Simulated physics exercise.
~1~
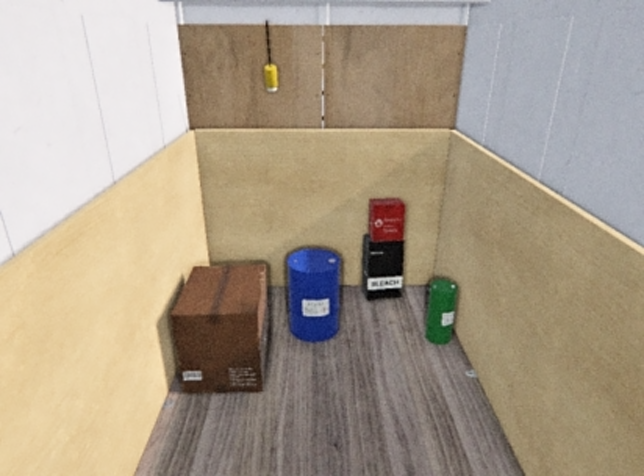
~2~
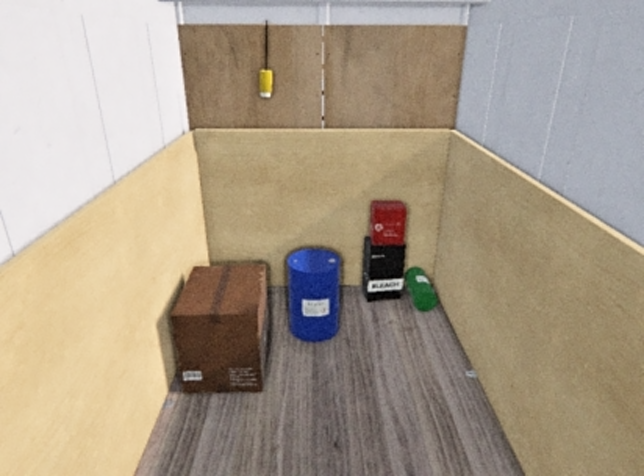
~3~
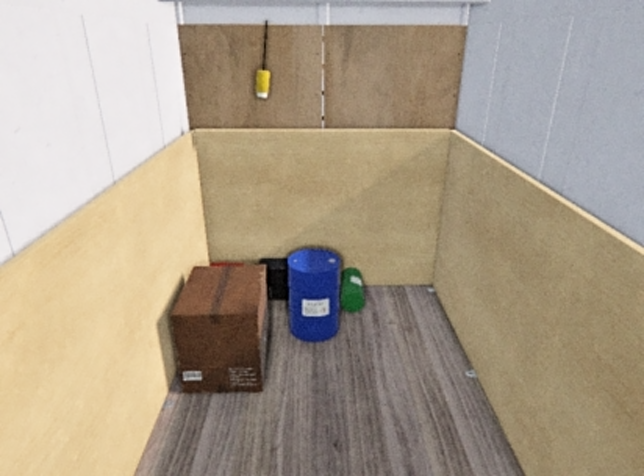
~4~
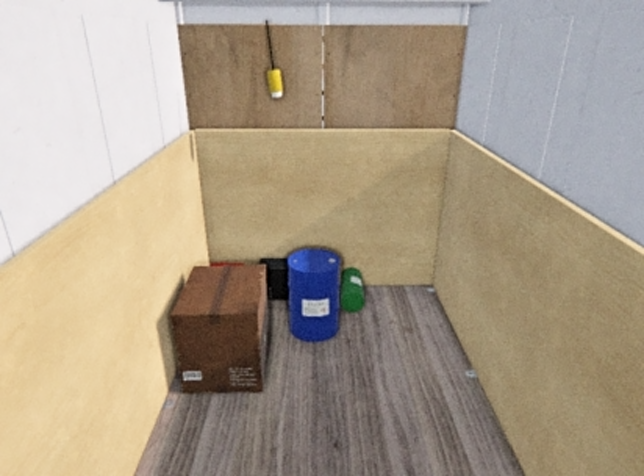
The video shows a load bay holding a brown box, a blue drum, a red box on a black box, and a green canister. The canister tips over, then the stacked boxes topple left and it shifts left too, ending beside the drum, which stays put like the brown box.
